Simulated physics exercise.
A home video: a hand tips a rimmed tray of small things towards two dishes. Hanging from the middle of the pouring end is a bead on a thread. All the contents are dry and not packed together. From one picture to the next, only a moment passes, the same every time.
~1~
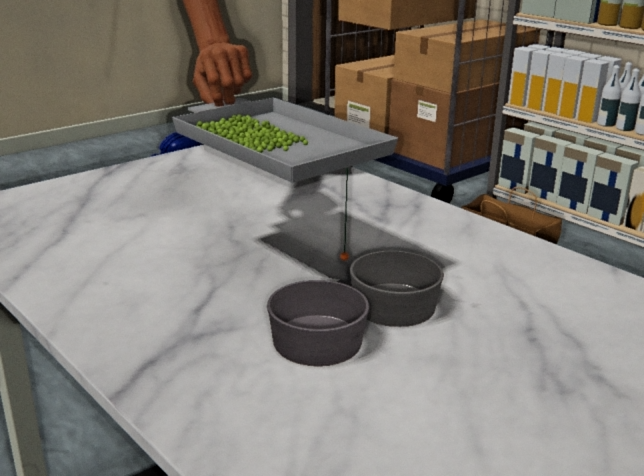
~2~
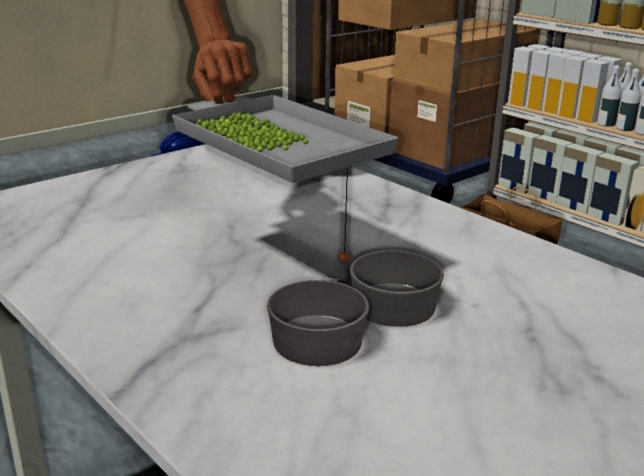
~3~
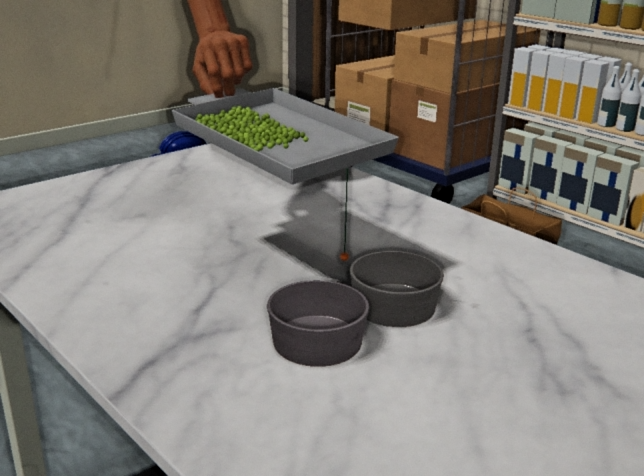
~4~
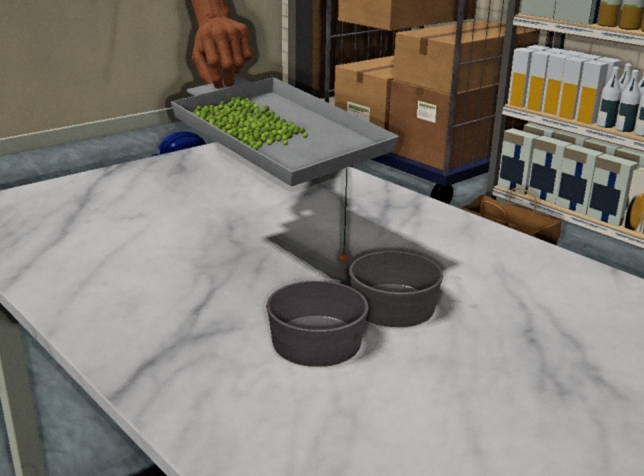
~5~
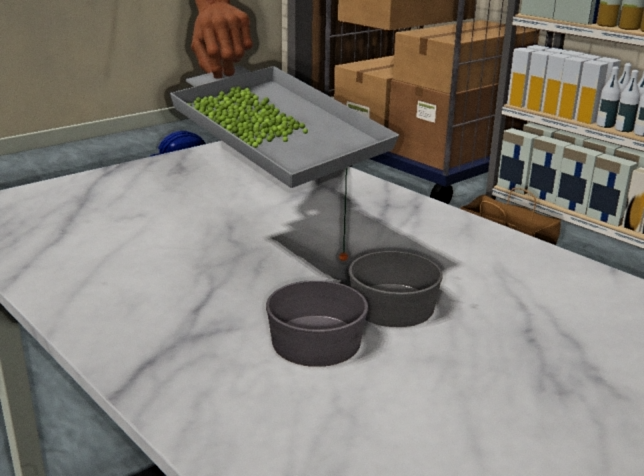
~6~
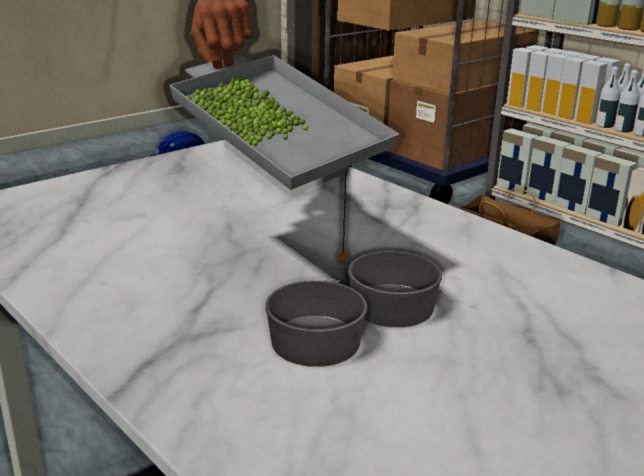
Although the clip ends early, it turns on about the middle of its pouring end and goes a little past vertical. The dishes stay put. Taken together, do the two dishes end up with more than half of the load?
Yes.
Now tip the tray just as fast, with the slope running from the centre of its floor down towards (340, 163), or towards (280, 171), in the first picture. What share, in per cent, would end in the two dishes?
Lab note: Try one about 90 %, try two 50 %.
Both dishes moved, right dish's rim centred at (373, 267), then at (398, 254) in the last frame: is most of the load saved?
For the two tries in order: Exceeding half, exceeding half.
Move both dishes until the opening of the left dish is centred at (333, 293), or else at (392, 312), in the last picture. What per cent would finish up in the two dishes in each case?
It comes to near 90 per cent the first time and near 10 per cent the second time.
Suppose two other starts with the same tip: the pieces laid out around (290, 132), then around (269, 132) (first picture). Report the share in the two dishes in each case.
From the first start you get 90 in a hundred, from the second 90 in a hundred.
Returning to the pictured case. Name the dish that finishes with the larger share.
Looking at the end state, it is the left-side one.
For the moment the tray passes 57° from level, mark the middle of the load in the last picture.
Look around (298, 160) in the last picture.
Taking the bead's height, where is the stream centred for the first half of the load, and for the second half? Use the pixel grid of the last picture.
First part (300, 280), rest (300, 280).
Soon after the last picture, tray tipped steeply; nearly all on the tray; a stray few in the left dish; a stray few in the air.
A little later, tray tipped right over; most on the tray; a small part in the left dish; a stray few in the air.
Later still, tray tipped past a quarter turn; nearly all in the left dish; a small part outside both.
At rest, tray tipped past a quarter turn; nearly all in the left dish; none in the right dish; a small part outside both.
